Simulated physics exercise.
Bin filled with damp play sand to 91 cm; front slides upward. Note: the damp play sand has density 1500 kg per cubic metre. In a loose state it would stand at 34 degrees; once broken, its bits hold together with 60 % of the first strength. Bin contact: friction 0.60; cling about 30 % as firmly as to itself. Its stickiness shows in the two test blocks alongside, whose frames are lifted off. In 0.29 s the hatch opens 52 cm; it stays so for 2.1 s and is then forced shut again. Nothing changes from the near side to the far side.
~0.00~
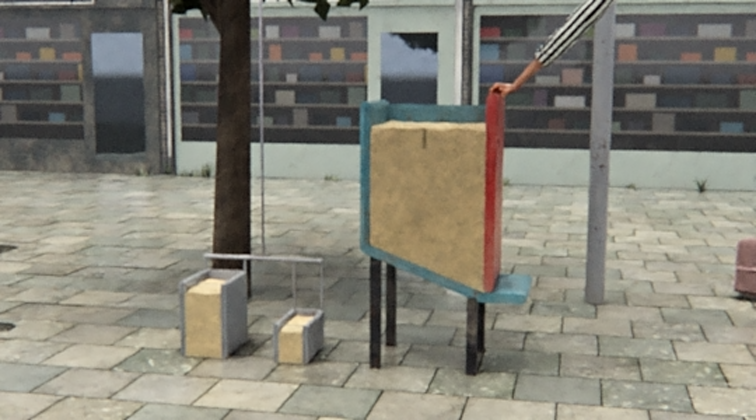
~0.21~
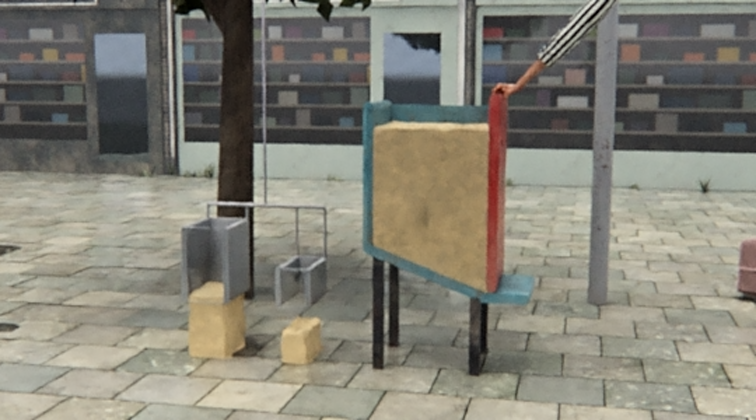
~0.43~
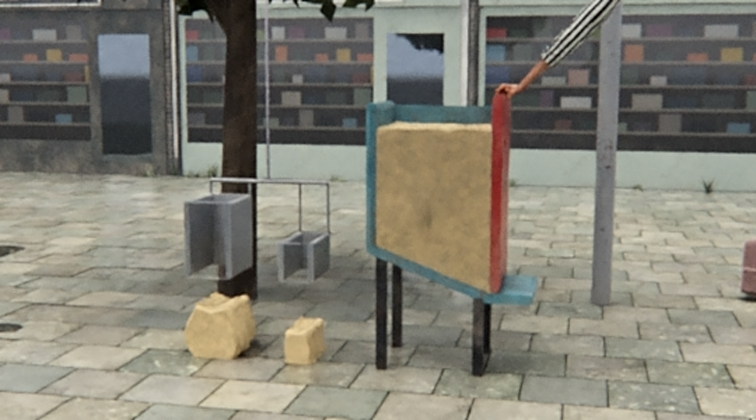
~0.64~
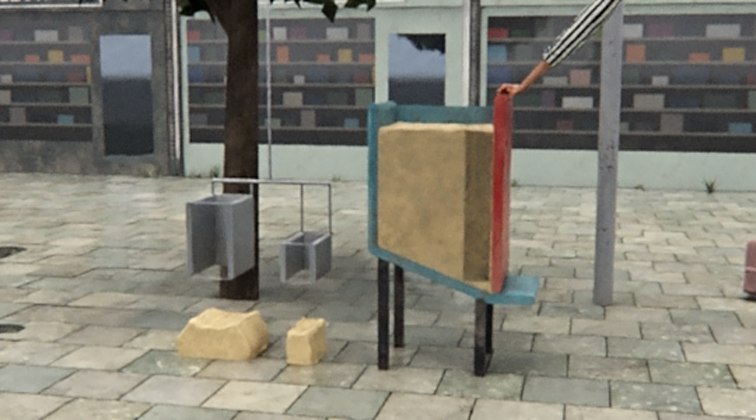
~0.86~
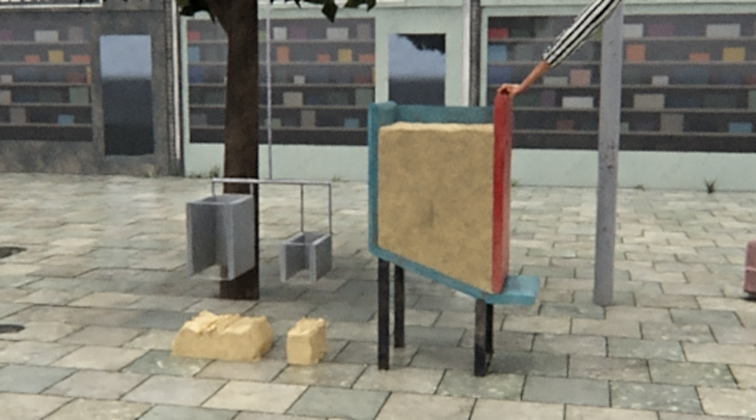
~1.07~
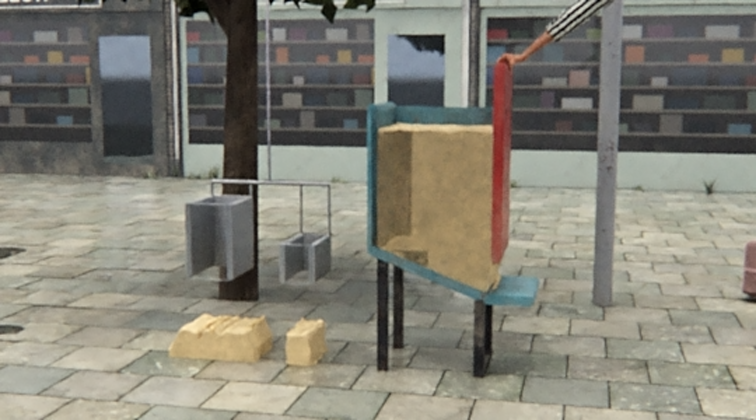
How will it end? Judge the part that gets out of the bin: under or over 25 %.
Verdict: Over.
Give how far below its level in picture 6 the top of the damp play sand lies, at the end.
26 cm.
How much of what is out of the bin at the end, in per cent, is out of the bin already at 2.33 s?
It is about 60 %.
After 1.65 s, the hatch is 52 cm open and 8 % is out.
After 2.33 s, the hatch is 52 cm open and 28 % is out.
After 3.02 s, the hatch is 52 cm open and 42 % is out.
After 3.70 s, the hatch is 13 cm open and 47 % is out.
After 4.67 s, the hatch is shut and 48 % is out.
